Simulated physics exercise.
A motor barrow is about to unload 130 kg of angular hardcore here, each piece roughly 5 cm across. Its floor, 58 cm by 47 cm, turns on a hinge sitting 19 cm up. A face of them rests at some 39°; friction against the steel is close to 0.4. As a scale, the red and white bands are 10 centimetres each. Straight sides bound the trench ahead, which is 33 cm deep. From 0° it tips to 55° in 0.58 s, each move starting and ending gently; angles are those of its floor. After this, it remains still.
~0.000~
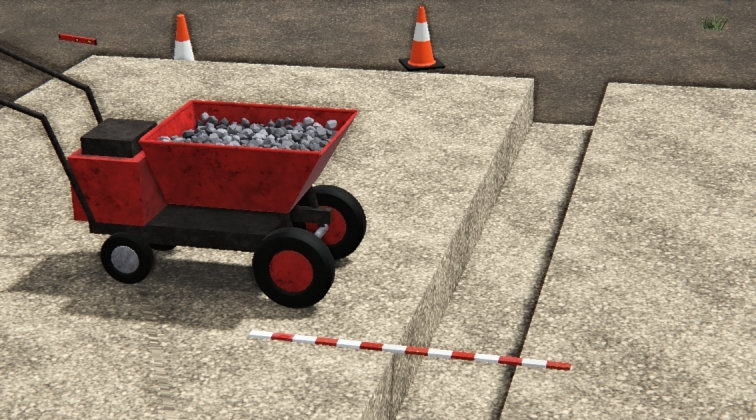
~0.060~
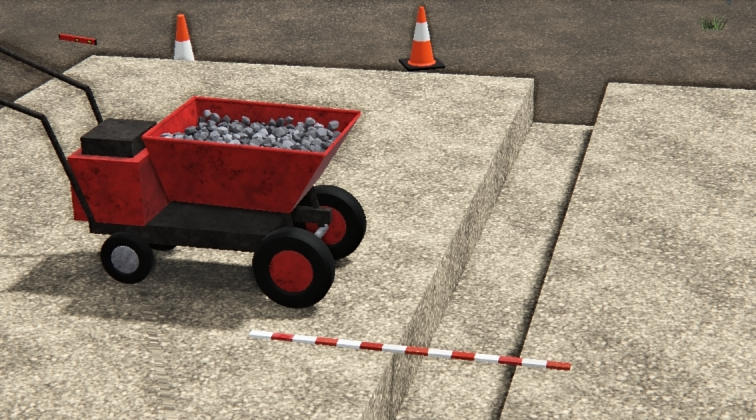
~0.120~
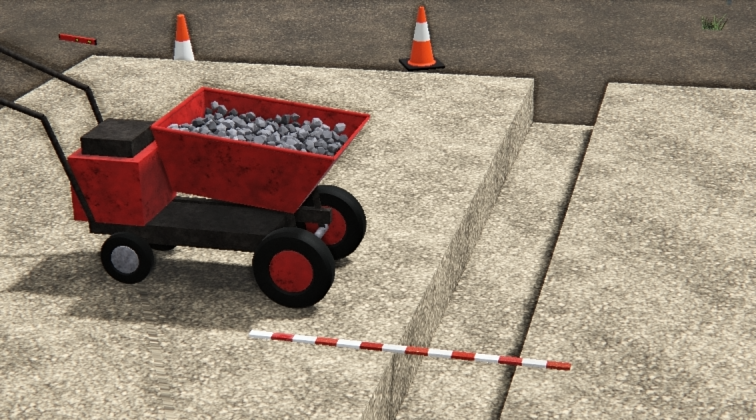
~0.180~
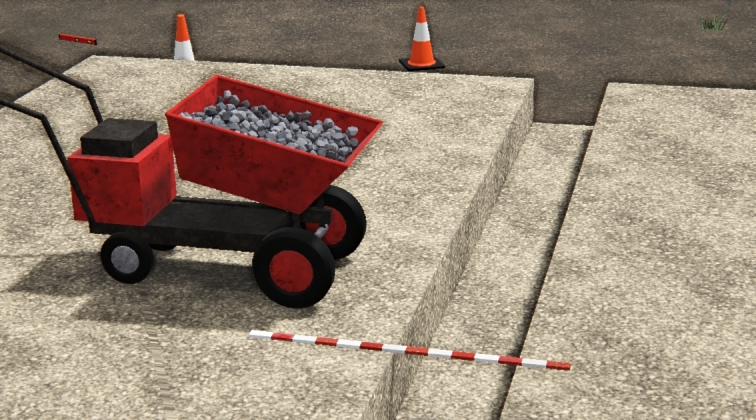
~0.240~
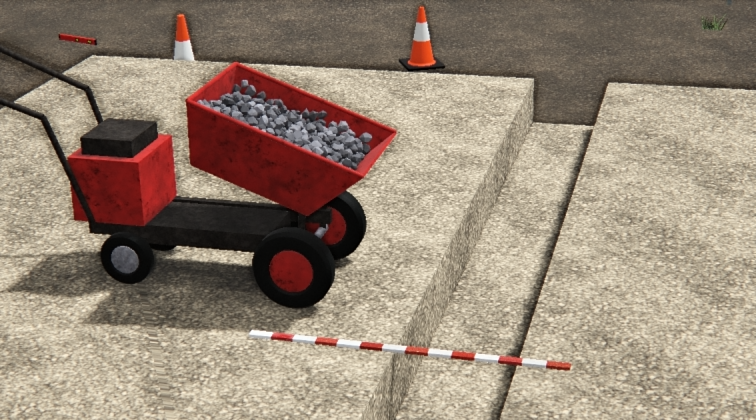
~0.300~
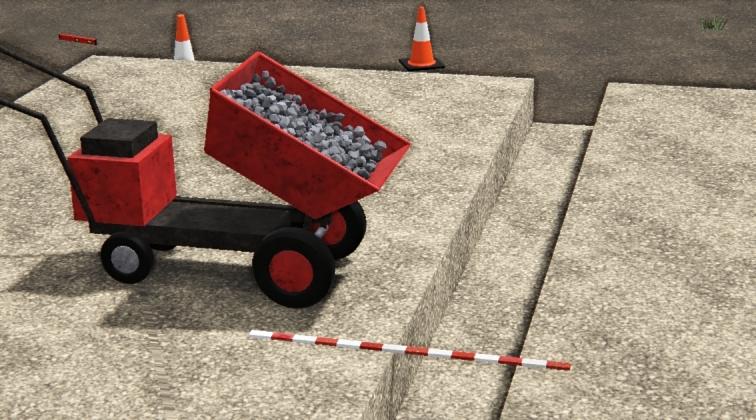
In this clip, a red motor barrow loaded with grey stones stands still beside a straight-sided trench while its skip gradually tilts forward to the right, the rear end rising steadily and the front lip lowering.
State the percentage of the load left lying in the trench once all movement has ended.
The share left there is about 34 per cent.
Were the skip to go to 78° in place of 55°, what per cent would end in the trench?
I'd expect around 90 in a hundred.
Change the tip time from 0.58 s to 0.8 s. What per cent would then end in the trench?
Close to 20 per cent then.
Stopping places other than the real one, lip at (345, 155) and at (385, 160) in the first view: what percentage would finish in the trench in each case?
Result: Close to 30 then close to 15 per cent.
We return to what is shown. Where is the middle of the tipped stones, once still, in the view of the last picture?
Middle at around (504, 357), I'd say.
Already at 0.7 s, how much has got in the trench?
5 per cent, give or take.
After 0.4 s the floor is at 46°; 100 % in the skip; the foremost stones are at (393, 194).
After 0.7 s the floor is at 55°; 96 % in the skip, 4 % in the trench; the foremost stones are at (461, 268).
After 1.0 s the floor is at 55°; 70 % in the skip, 29 % in the trench, 1 % past the trench; the foremost stones are at (561, 331).
After 3.0 s the floor is at 55°; 65 % in the skip, 34 % in the trench, 1 % past the trench; the foremost stones are at (607, 341).
